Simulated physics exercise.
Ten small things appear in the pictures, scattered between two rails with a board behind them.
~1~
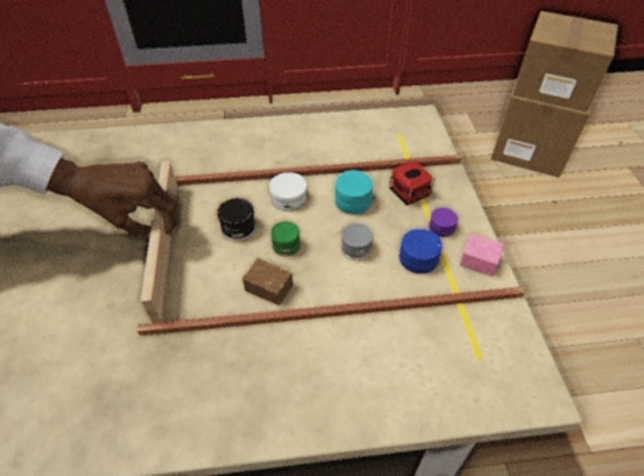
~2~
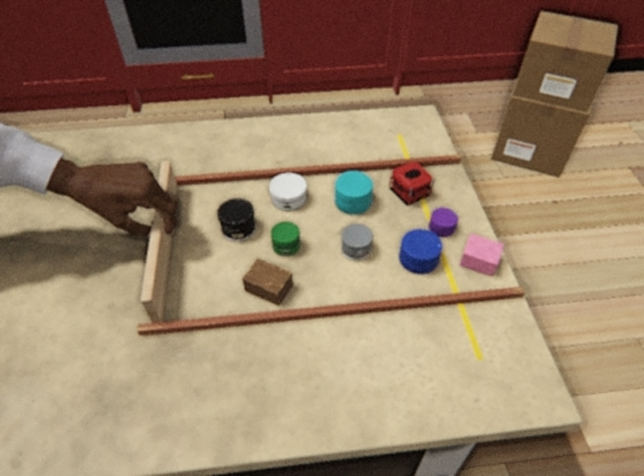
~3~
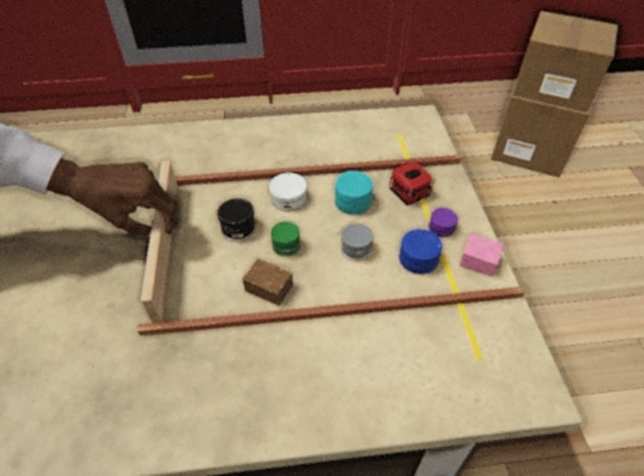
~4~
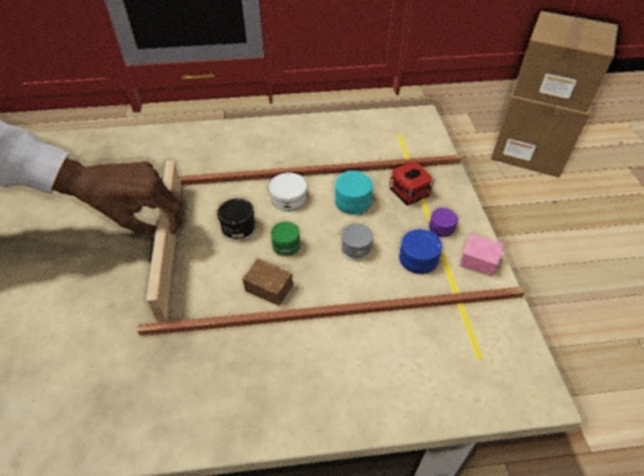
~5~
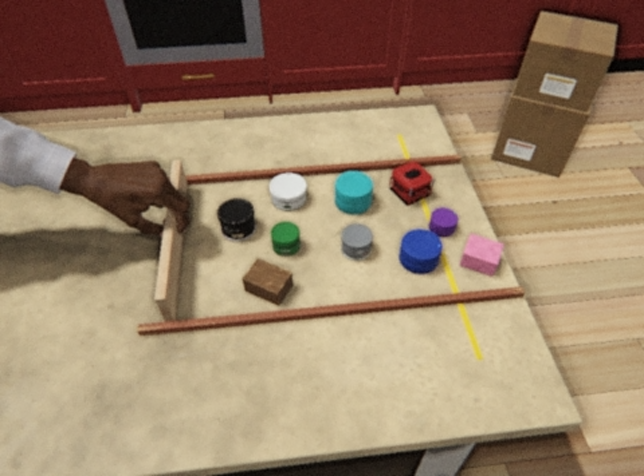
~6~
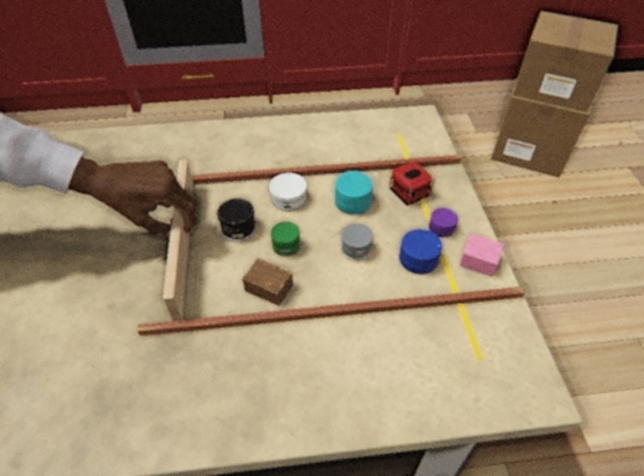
The clip shows ten small objects scattered between two rails on a tabletop crossed by yellow tape, while a hand holds a board at the left, keeps it still at first, then slides it slightly right; the objects stay still.
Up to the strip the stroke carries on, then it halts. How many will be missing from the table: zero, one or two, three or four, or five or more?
Mind you, the pieces that take the plunge come to one or two.
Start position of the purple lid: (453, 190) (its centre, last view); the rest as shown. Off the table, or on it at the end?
From that start the object does not stay.
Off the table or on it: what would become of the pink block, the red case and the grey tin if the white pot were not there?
Pink block down, red case still up, grey tin still up.
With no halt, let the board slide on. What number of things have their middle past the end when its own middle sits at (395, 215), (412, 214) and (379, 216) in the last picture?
Taking the places in turn, the counts are 0, 1 and 0.
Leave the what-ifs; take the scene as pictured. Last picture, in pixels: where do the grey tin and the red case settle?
About (479, 236), and the other about (463, 165).
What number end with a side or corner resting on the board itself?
The figure is 4.
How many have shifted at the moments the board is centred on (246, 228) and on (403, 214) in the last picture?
Counts: 2 and 10.
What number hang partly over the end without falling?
The number overhanging is 3.
A little later, none off yet; pink block at rest near (482, 255); purple lid at rest near (443, 223); red case at rest near (411, 183).
When it is over, the number that fall off is one or two; down, pink block.
